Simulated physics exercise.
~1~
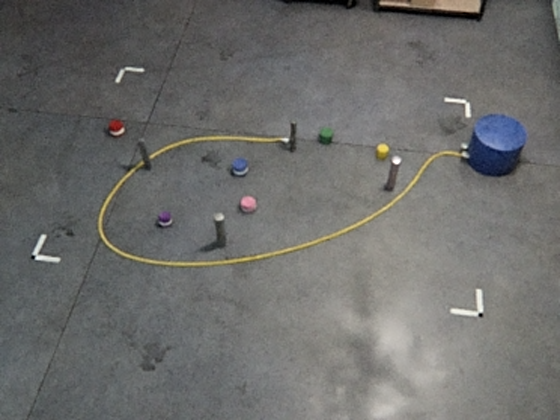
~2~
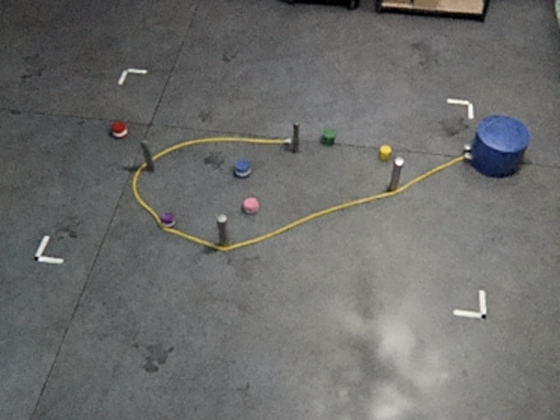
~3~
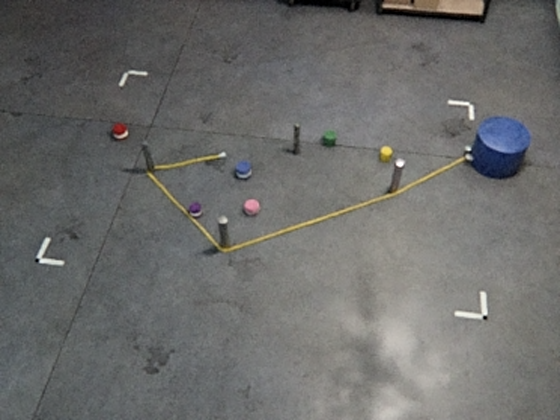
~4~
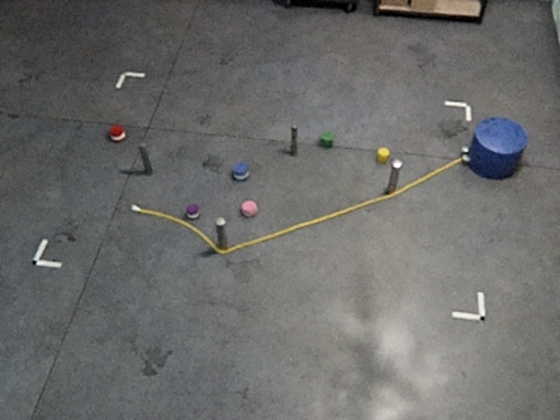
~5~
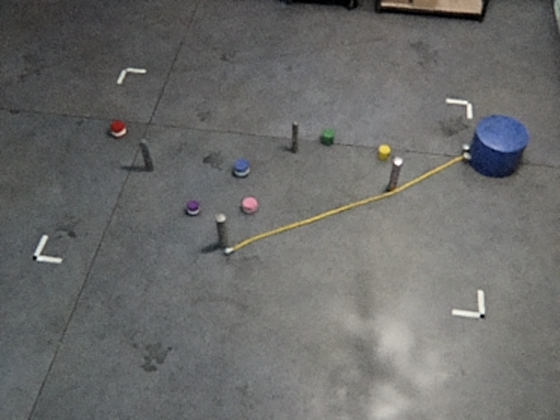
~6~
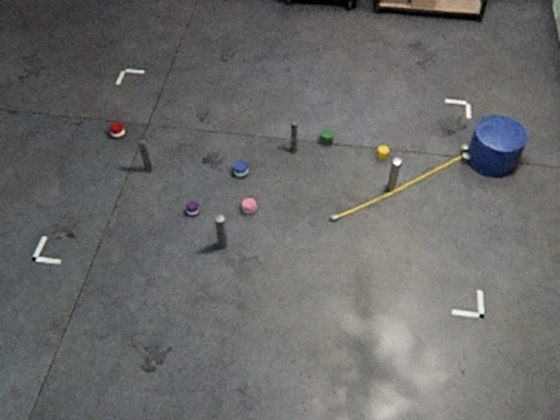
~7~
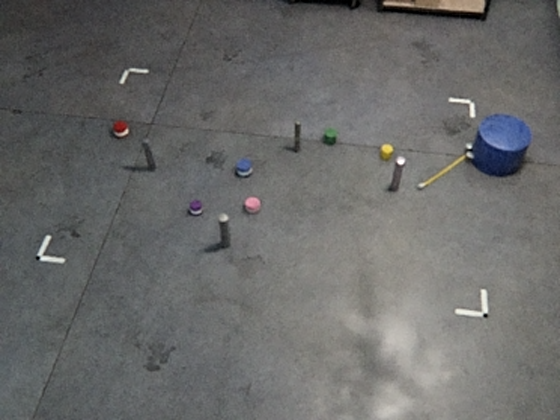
The footage shows a yellow lead lying in a loop around posts and small coloured containers on a grey floor, then tightening and nudging the purple jar right as it draws toward the blue reel, ending with a short length still out and the other containers in place.
